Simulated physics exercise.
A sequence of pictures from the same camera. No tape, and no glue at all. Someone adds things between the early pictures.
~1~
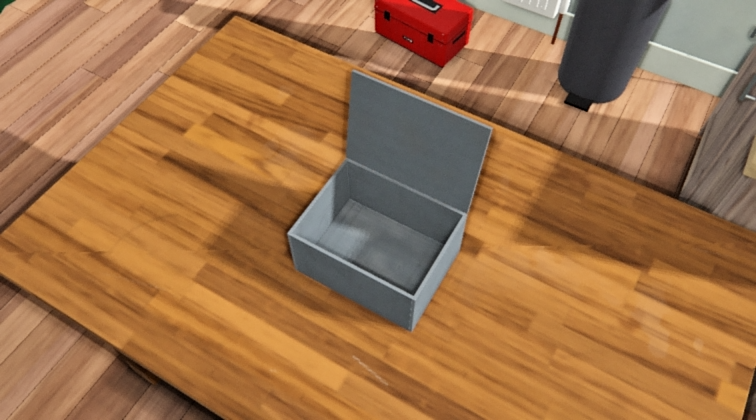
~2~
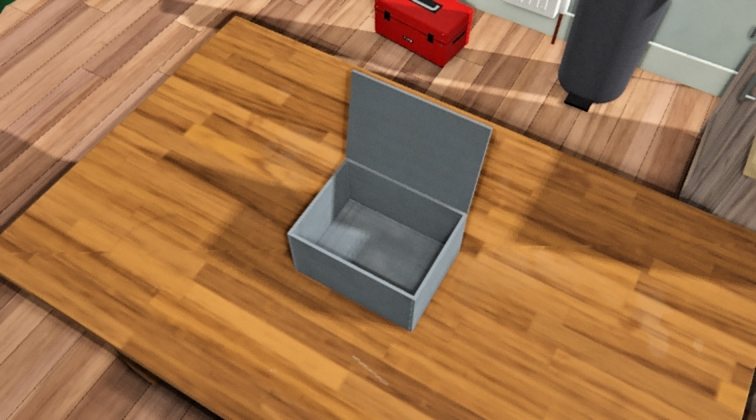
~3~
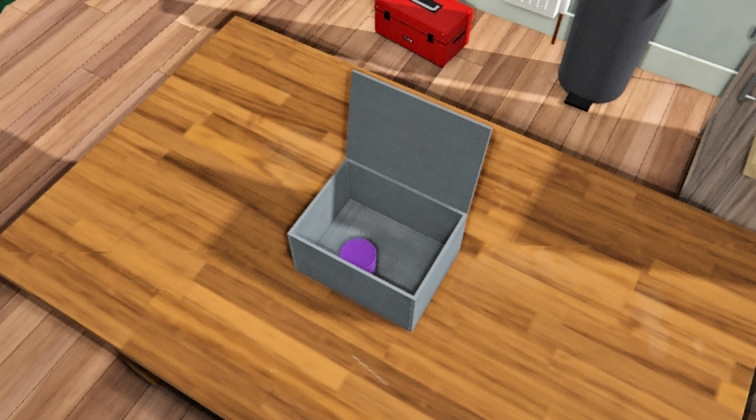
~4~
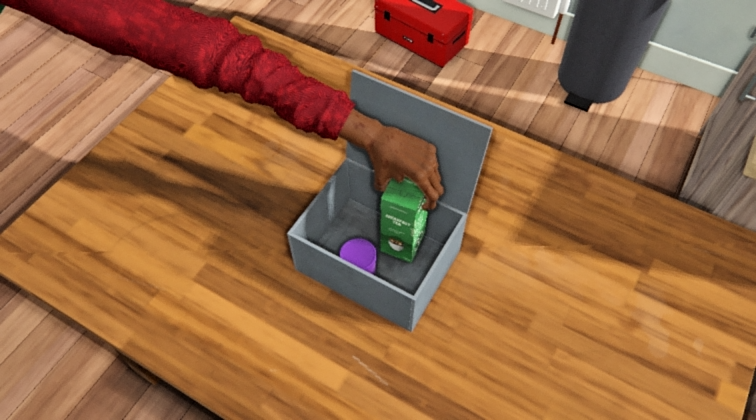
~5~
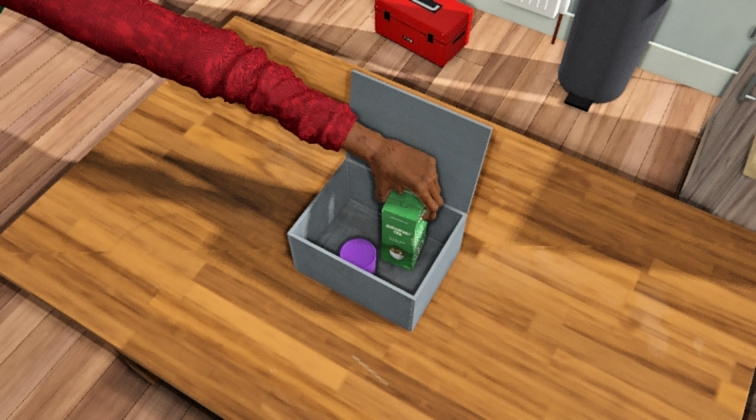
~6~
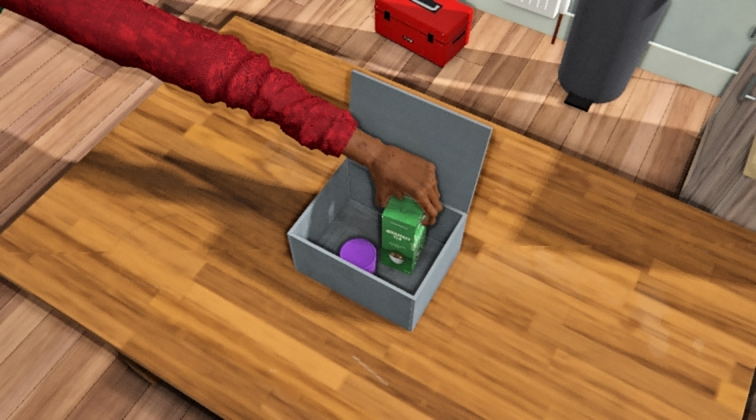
At the start, an open, empty grey box sits on a wooden table, with a red toolbox behind it. A round purple object appears inside the box, then a red-sleeved arm reaches in from the left, holding a green carton beside it and lowering the carton slightly.
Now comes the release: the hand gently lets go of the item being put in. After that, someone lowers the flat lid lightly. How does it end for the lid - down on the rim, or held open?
For the lid it ends held open.
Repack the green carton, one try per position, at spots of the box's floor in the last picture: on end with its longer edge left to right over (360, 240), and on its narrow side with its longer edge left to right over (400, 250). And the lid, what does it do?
The first attempt leaves the lid partly open, while the second leaves it fully closed.
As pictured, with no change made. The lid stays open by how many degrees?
I'd say roughly 65 degrees above the rim.
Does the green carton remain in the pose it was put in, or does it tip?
Result: It remains as it was set.
Then, 0.90 s past the last view, lid starting down.
Then, 1.20 s past the last view, green carton resting near (405, 231).
Then, 1.40 s past the last view, lid 72° above the rim.
Then, 1.50 s past the last view, lid 66° above the rim.
Finally, lid 63° above the rim; both still in place. Final places as the last picture's camera would see them, green carton near (405, 231).
